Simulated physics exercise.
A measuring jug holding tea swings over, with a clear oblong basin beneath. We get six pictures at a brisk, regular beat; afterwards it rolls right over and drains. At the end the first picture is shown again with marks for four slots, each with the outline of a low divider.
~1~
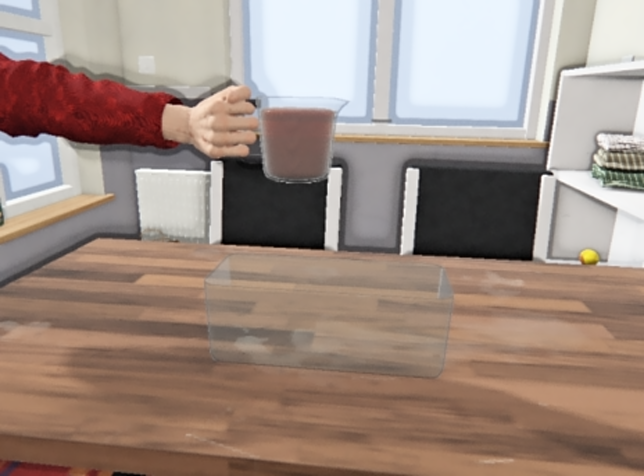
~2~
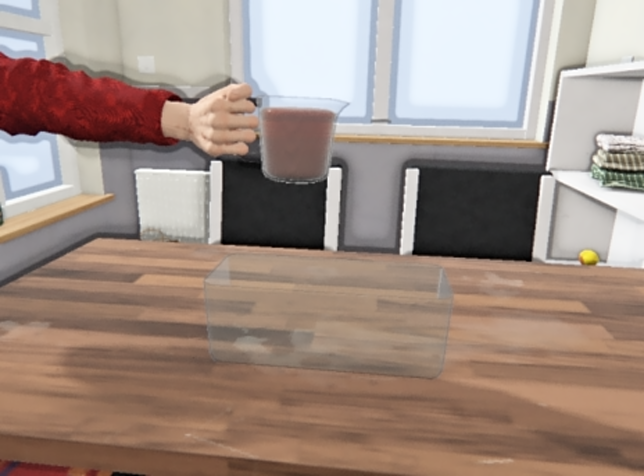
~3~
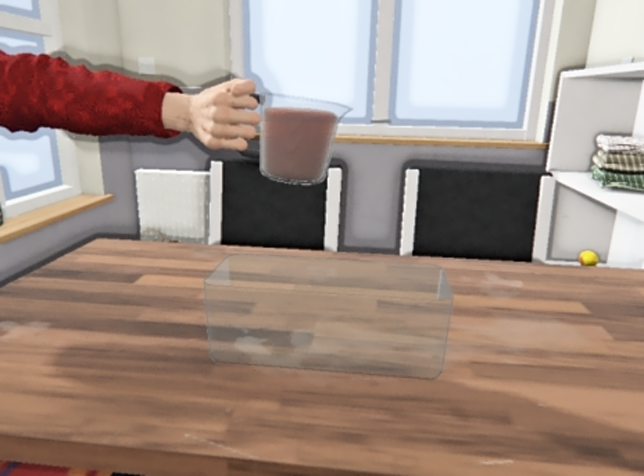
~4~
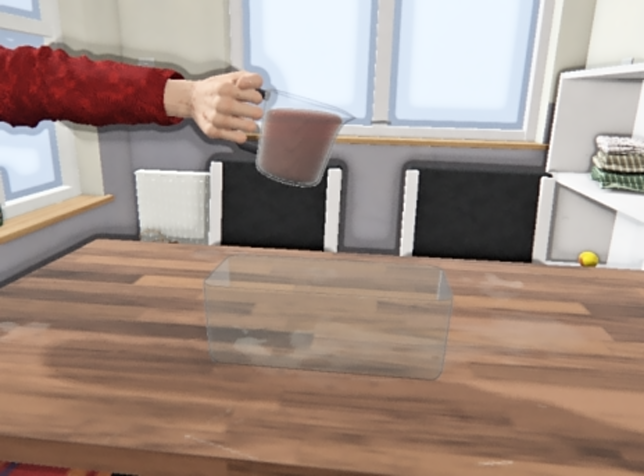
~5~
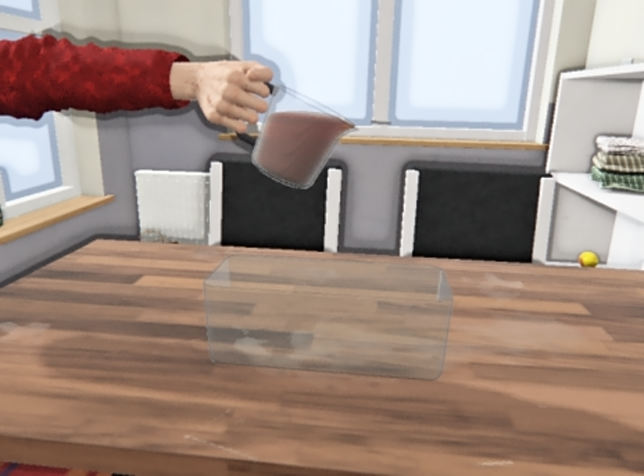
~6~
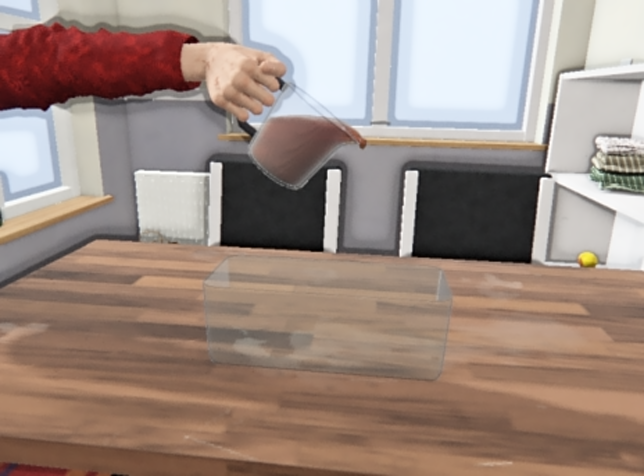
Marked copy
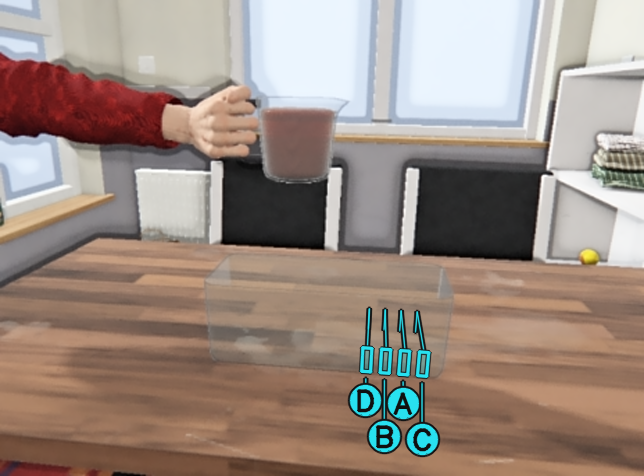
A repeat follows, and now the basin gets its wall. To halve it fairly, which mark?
B works best here.
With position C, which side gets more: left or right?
The left side.
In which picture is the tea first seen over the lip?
In picture 6.
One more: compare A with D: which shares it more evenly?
Here it is position D.
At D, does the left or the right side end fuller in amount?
More ends on the right.
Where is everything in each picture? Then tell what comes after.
In the first frame, upright, lip at (349, 101); basin from (212, 357) to (443, 375); nothing has left yet.
In the second frame, upright, lip at (349, 103); nothing has left yet.
In the third frame, tipped about 7°, lip at (352, 108); nothing has left yet.
In the fourth frame, tipped about 15°, lip at (355, 117); nothing has left yet.
In the fifth frame, tipped about 25°, lip at (358, 129); nothing has left yet.
In the sixth frame, tipped about 37°, lip at (358, 143); tea is over the lip, down to (363, 147).
On the marked copy, A at (403, 381); B at (384, 379); C at (421, 383); D at (365, 378).
Choosing A, about 83 % ends left of the wall and 13 % right of it; 5 % is lost outside.
Choosing B, about 55 % ends left of the wall and 42 % right of it; 3 % is lost outside.
Choosing C, about 88 % ends left of the wall and 6 % right of it; 5 % is lost outside.
Choosing D, about 26 % ends left of the wall and 70 % right of it; 4 % is lost outside.
